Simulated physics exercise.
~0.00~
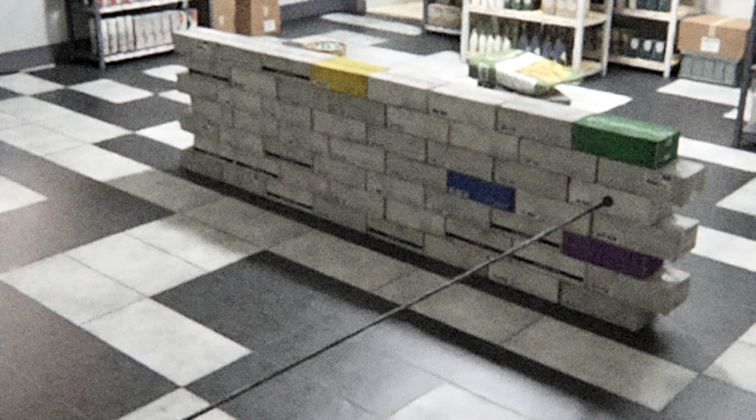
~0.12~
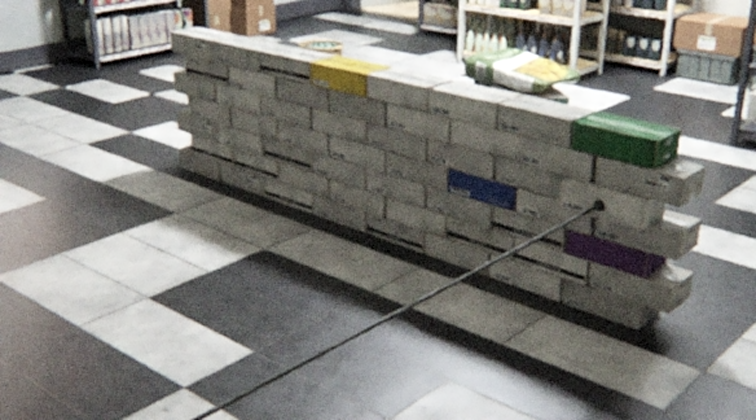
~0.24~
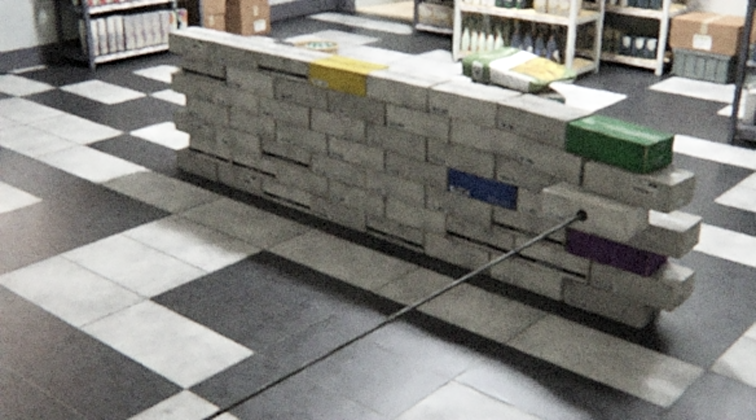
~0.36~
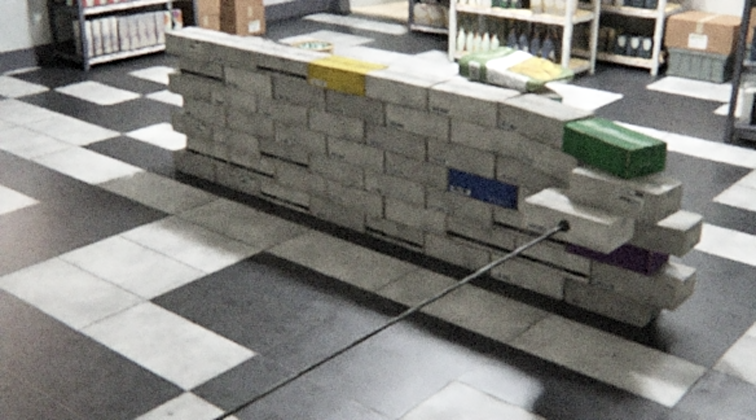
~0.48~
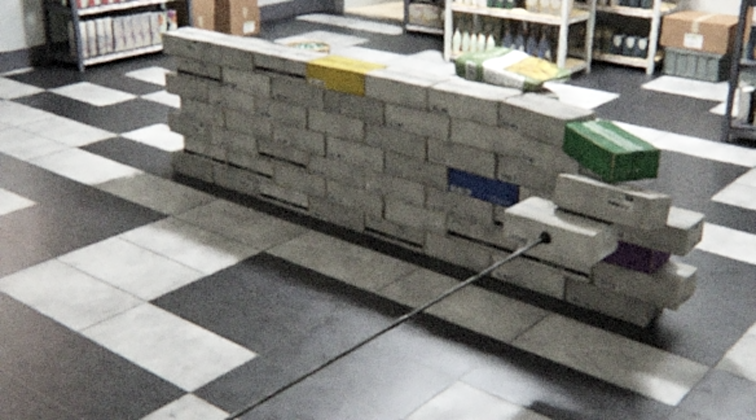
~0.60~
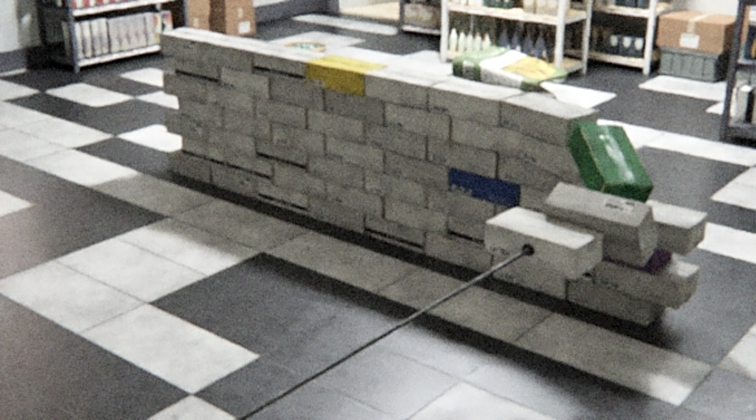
Shop floor with checkered tiles, a thin rod drawing a pale box from a wall's end, the green box above tipping over.
